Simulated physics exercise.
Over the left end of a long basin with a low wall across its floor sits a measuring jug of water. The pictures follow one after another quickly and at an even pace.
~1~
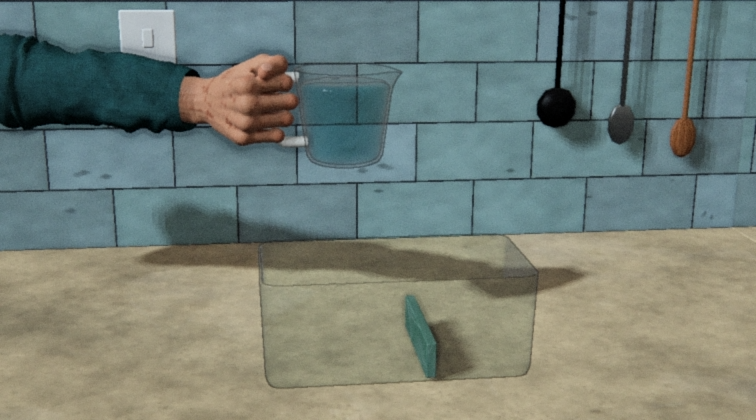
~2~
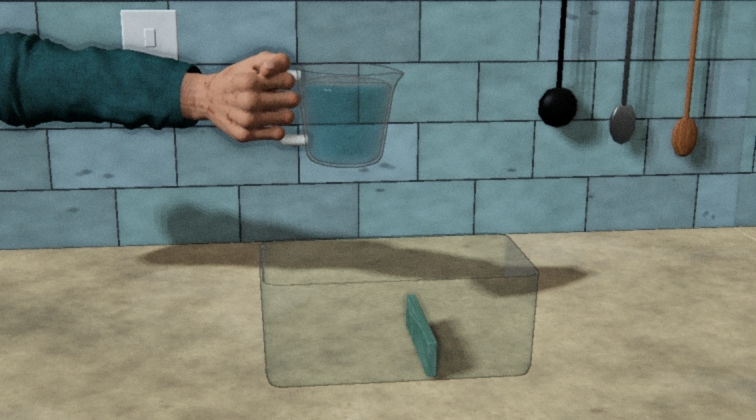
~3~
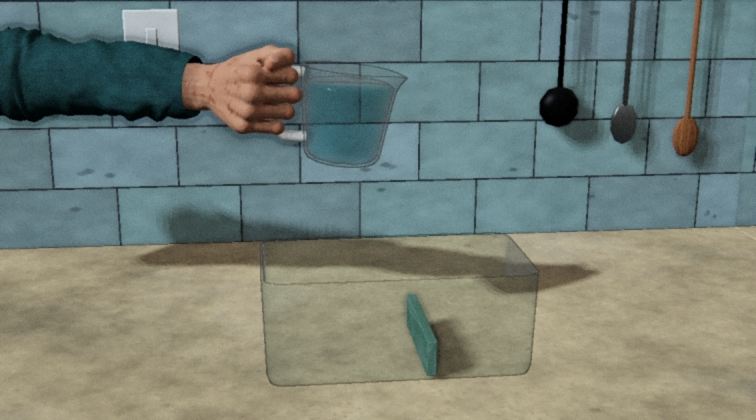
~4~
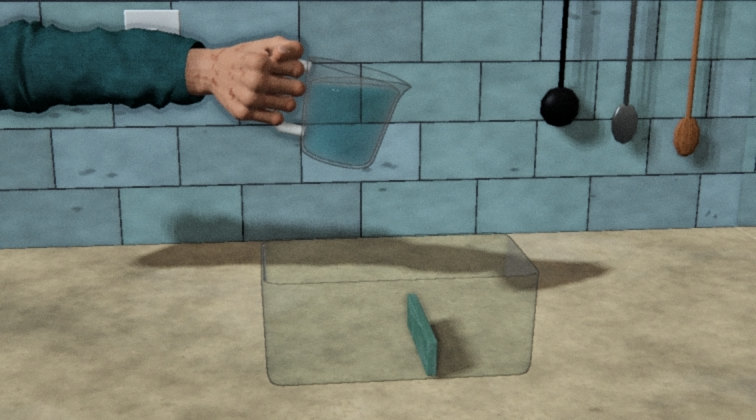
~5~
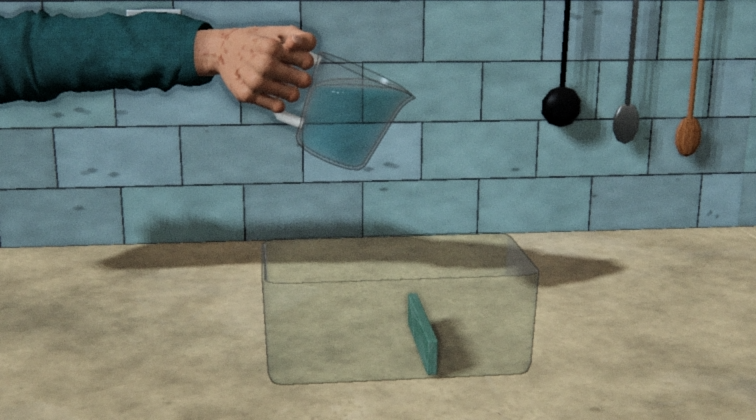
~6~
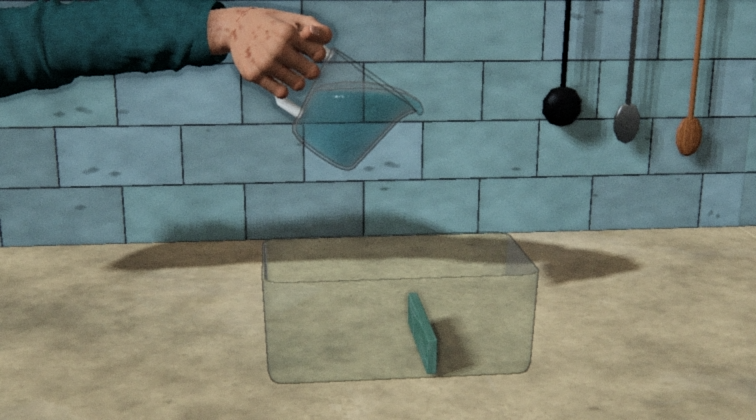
At the start, a hand in a dark teal sleeve holds an upright clear jug of bluish water above a transparent basin with a small green wall inside. The hand tilts the jug to the right, slightly at first, then more steeply, and the water shifts toward the lowered spout.
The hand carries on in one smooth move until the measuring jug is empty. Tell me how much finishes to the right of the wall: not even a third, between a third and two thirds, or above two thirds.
Larger than two thirds.
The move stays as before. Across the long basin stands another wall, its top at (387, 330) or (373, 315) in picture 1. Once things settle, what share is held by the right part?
85 % then 90 %.
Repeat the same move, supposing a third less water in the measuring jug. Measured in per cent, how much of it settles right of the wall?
Roughly 70 in a hundred.
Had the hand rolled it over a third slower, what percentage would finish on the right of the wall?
It comes to some 80 in a hundred.
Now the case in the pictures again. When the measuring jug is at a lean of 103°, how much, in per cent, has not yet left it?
Some 35 per cent has not yet come out.
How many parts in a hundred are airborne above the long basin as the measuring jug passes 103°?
Share: Approx. 35 %.
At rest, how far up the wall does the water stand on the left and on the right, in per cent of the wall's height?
10 left, 60 right, give or take.
A moment on, the tilt is 103° and 35 per cent is still to pour, 0 is left of the wall and 29 right of it.
Next, the tilt is 122° and 1 per cent is still to pour, 12 is left of the wall and 79 right of it.
Then the tilt is 122° and 0 per cent is still to pour, 21 is left of the wall and 76 right of it.
Later the tilt is 122° and 0 per cent is still to pour, 21 is left of the wall and 76 right of it.
Finally, 21 per cent lies left of the wall, 76 right of it and 2 outside.
